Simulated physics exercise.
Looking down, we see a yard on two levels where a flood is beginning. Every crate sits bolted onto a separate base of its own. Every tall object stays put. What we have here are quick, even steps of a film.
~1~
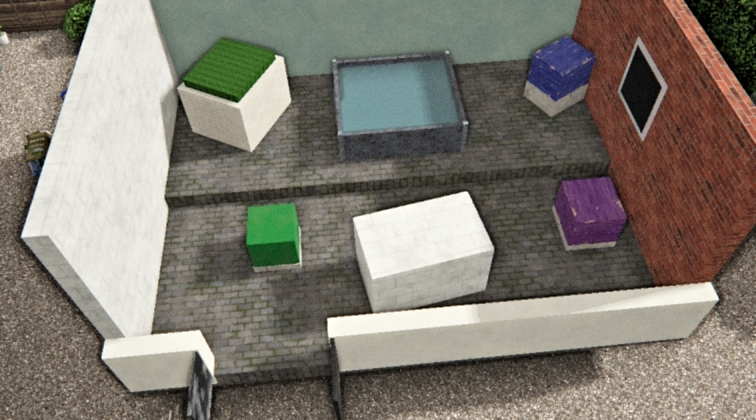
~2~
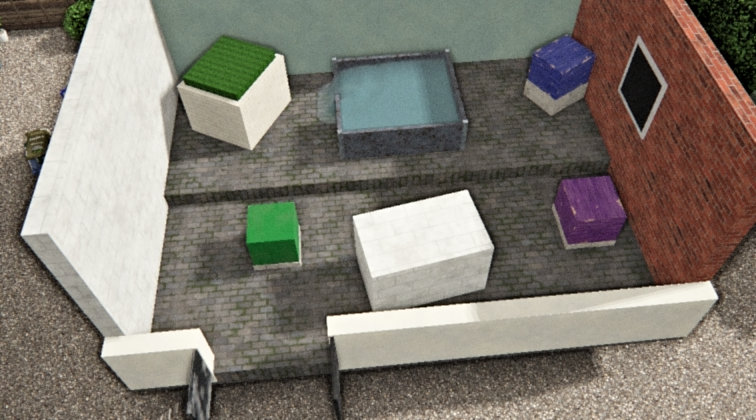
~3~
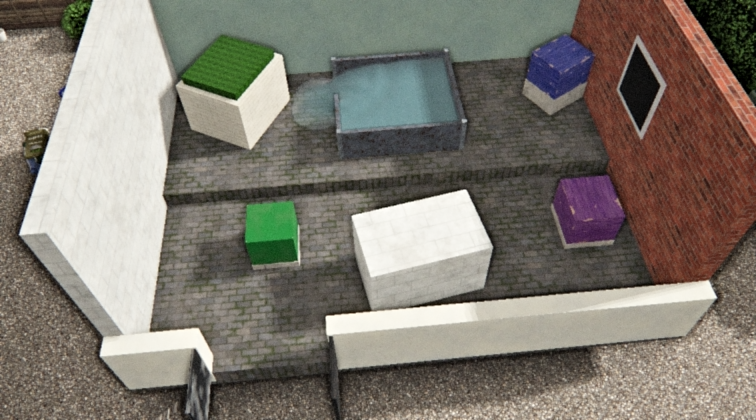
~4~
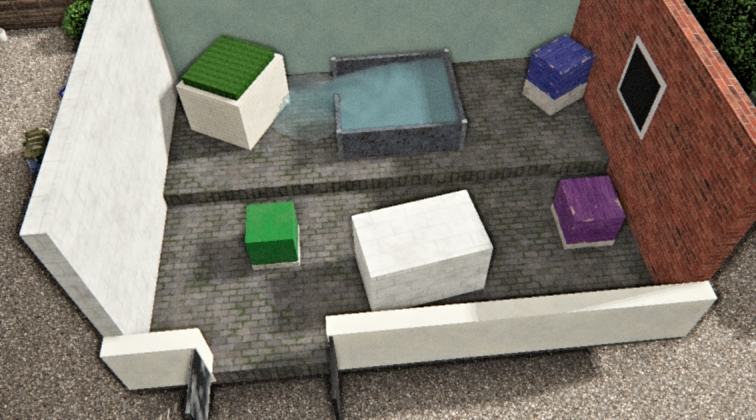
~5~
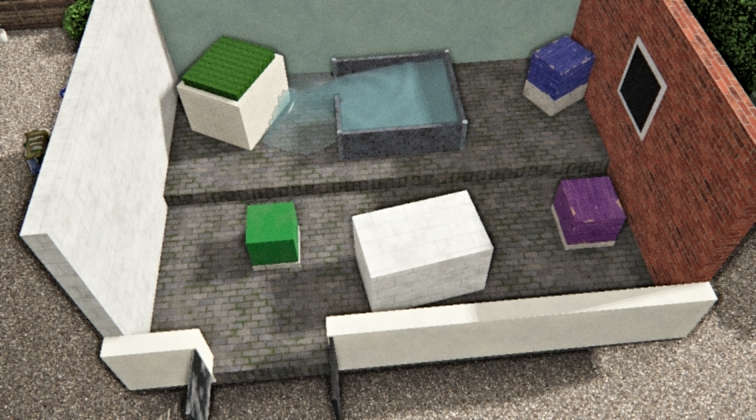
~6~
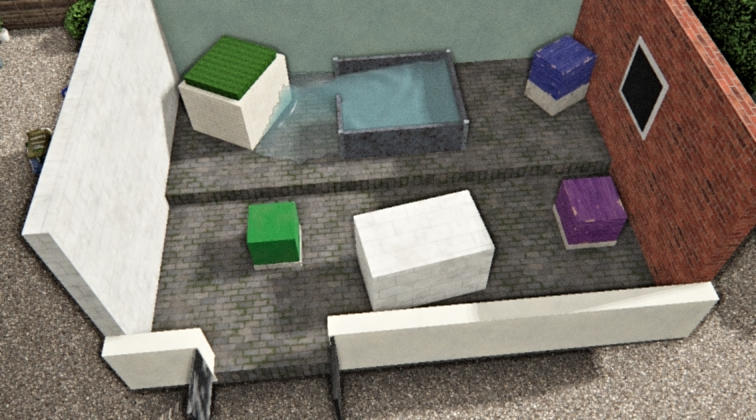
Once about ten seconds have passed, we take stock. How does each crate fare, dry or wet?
Result: The purple crate will not even get damp; the blue crate will not even get damp; the green crate will be wet.
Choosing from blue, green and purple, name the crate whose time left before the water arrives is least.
Note: The green crate is first.
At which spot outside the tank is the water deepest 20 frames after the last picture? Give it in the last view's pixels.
At about (308, 78).
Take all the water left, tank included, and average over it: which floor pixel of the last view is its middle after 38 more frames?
Near (345, 154) in the last view.
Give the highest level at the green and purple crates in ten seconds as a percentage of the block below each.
170 %, then 70 %.
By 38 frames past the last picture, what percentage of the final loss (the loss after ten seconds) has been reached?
My figure: 20 percent.
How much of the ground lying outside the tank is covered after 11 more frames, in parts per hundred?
Near 25 in a hundred.
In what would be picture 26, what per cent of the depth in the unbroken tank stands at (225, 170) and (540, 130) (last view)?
Roughly 6 in a hundred, then 0 in a hundred.
A moment on, water covers 10 % of the floor; the purple crate not reached, the blue crate not reached, the green crate not reached.
Next, water covers 25 % of the floor; the purple crate not reached, the blue crate not reached, the green crate water round its plinth.
Then, water covers 40 % of the floor; the purple crate not reached, the blue crate not reached, the green crate water round its plinth.
Later, water covers 65 % of the floor; the purple crate water round its plinth, the blue crate water round its plinth, the green crate water round its plinth.
In the end, water covers 85 % of the floor; the purple crate stayed above the water, the blue crate stayed above the water, the green crate was topped.
